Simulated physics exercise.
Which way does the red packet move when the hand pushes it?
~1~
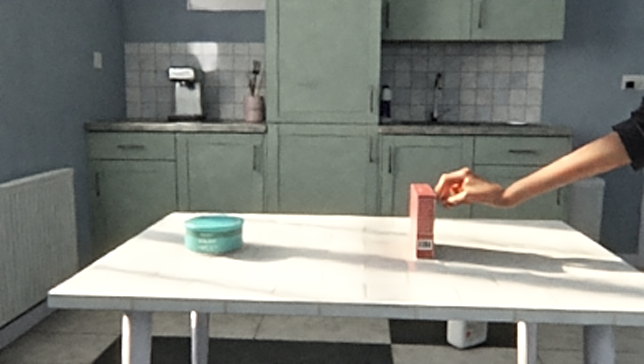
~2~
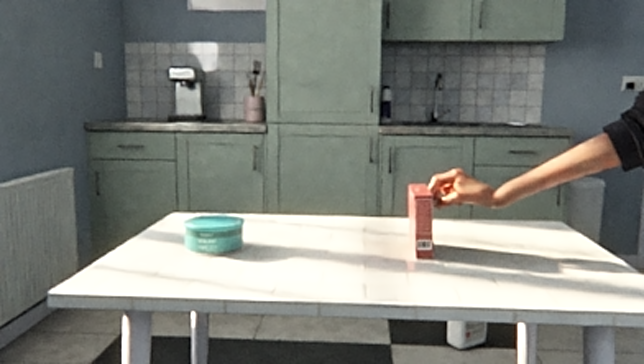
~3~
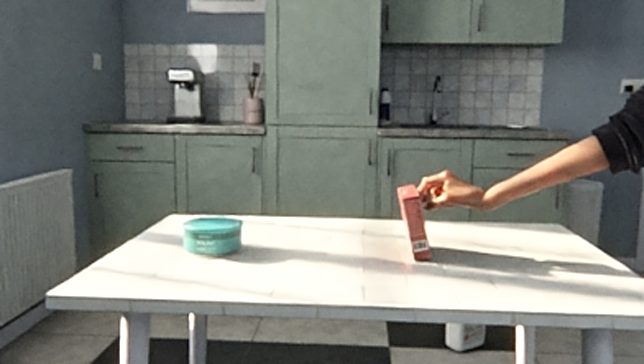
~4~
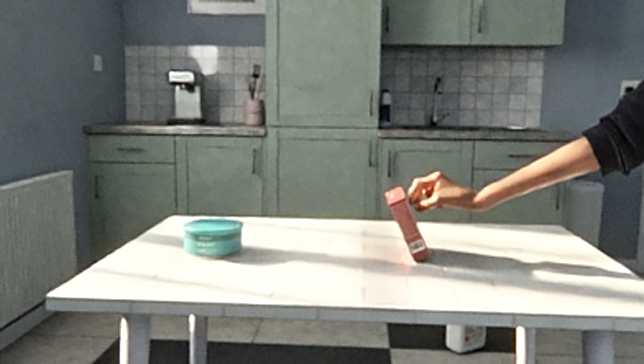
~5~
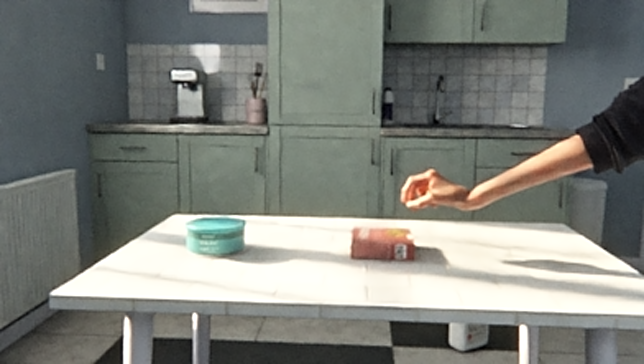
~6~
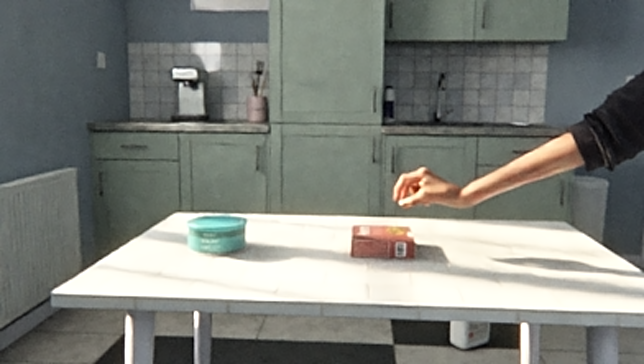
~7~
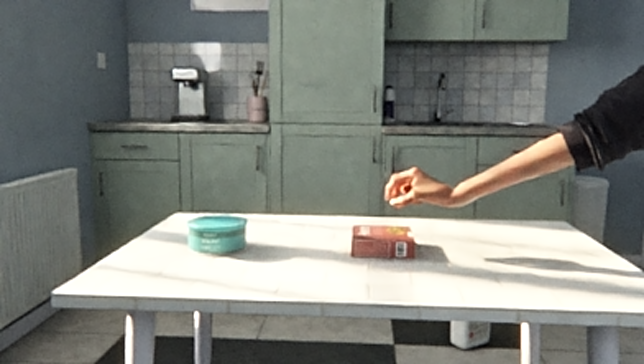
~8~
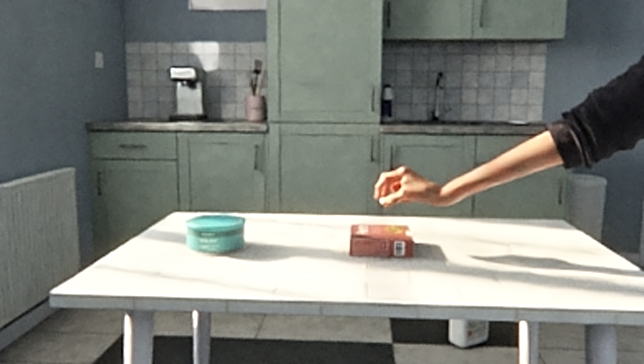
The red packet moves to the left, tipping over that way as the hand pushes it from the right.
